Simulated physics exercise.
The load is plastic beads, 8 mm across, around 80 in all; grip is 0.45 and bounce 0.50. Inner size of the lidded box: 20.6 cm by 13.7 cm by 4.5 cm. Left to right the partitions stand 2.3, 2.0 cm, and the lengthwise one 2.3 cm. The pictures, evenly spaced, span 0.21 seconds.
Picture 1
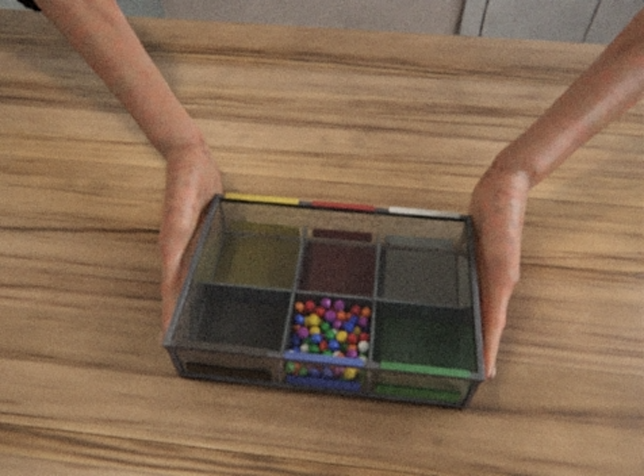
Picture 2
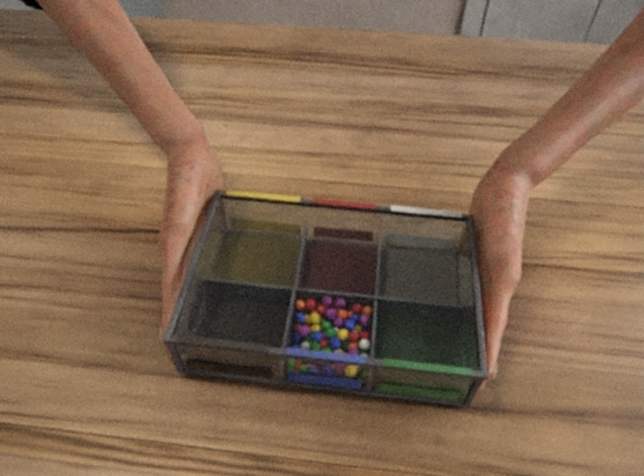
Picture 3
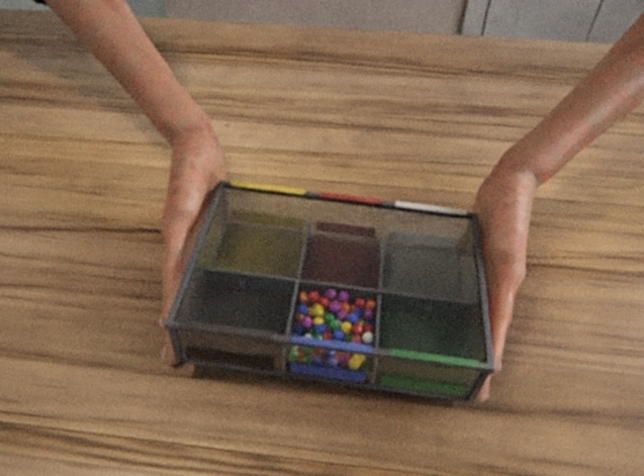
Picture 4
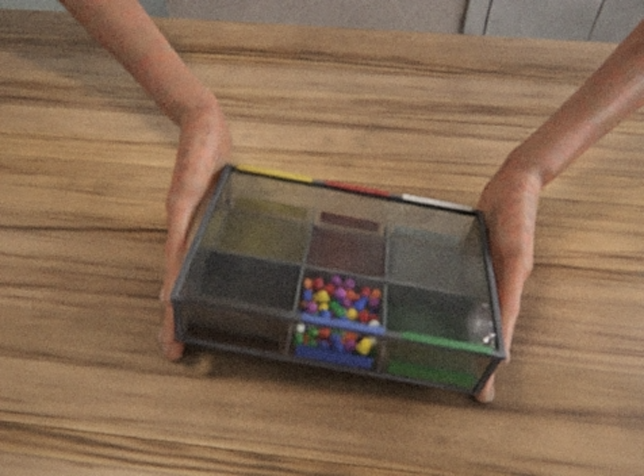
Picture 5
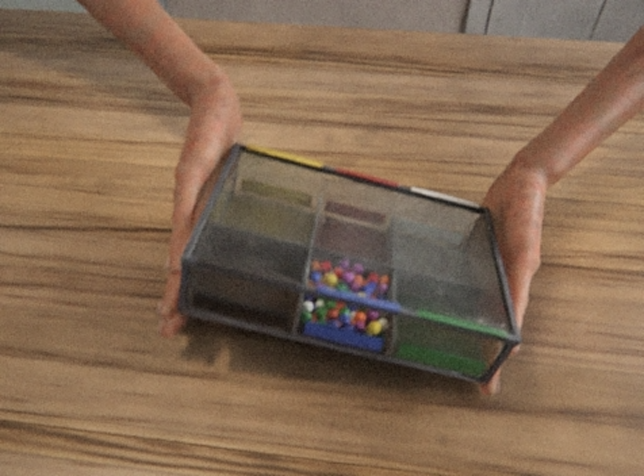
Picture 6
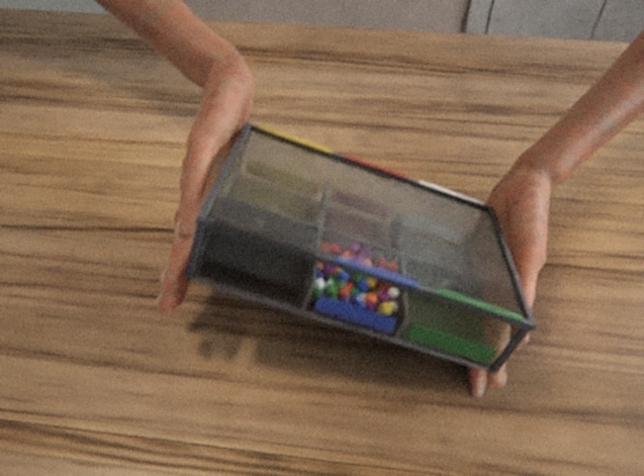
Two hands lift and tilt a clear, dark-edged box above a wooden table, seen from above and in front by a still camera. The box has six compartments marked yellow, red and white along the back and blue and green at the front, with multicoloured beads in the front middle one. Its left side rises higher than its right, the slant steadily growing, while the beads stay in the blue-marked compartment.
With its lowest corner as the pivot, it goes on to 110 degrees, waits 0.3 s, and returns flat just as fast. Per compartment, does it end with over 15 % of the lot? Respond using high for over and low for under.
Red low, blue low, green low, yellow low, white high, black low.
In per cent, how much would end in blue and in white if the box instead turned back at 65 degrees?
The blue compartment would hold 65 per cent, the white one 25 per cent.
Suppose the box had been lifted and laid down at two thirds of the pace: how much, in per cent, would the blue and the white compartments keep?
My answer: Blue gets 0 %, while white gets 100 %.
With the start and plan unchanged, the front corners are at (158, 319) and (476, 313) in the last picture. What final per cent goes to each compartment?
Red 0; blue 0; green 0; yellow 100; white 0; black 0.
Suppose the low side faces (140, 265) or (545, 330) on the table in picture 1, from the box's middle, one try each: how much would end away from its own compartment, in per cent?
The share comes to roughly 100 in a hundred, then roughly 100 in a hundred.
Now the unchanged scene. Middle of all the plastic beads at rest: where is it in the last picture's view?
I'd say roughly (439, 268).
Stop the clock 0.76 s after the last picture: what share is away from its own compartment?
At that moment it's some 100 per cent.
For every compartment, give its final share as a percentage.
Per cent by compartment - red 0, blue 0, green 0, yellow 0, white 100, black 0.
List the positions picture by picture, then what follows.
Box tilt 0 degrees, front corners at (170, 342) and (478, 375); blue 100 %, in the first frame.
Box tilt 1 degrees, front corners at (171, 337) and (480, 373), in the second frame.
Box tilt 5 degrees, front corners at (173, 322) and (487, 365), lowest corner right back, in the third frame.
Box tilt 10 degrees, front corners at (178, 295) and (499, 353), lowest corner right back, in the fourth frame.
Box tilt 17 degrees, front corners at (189, 258) and (513, 338), lowest corner right back, in the fifth frame.
Box tilt 24 degrees, front corners at (205, 219) and (527, 322), lowest corner right back; blue 100 %, in the sixth frame.
Then, 0.76 s after the last picture, tilt 110 degrees; white 95 %.
Then, 1.26 s after the last picture, tilt 59 degrees; white 100 %.
Then, 1.83 s after the last picture, tilt 0 degrees; white 100 %.
In the end, red 0 %, blue 0 %, green 0 %, yellow 0 %, white 100 %, black 0 %.
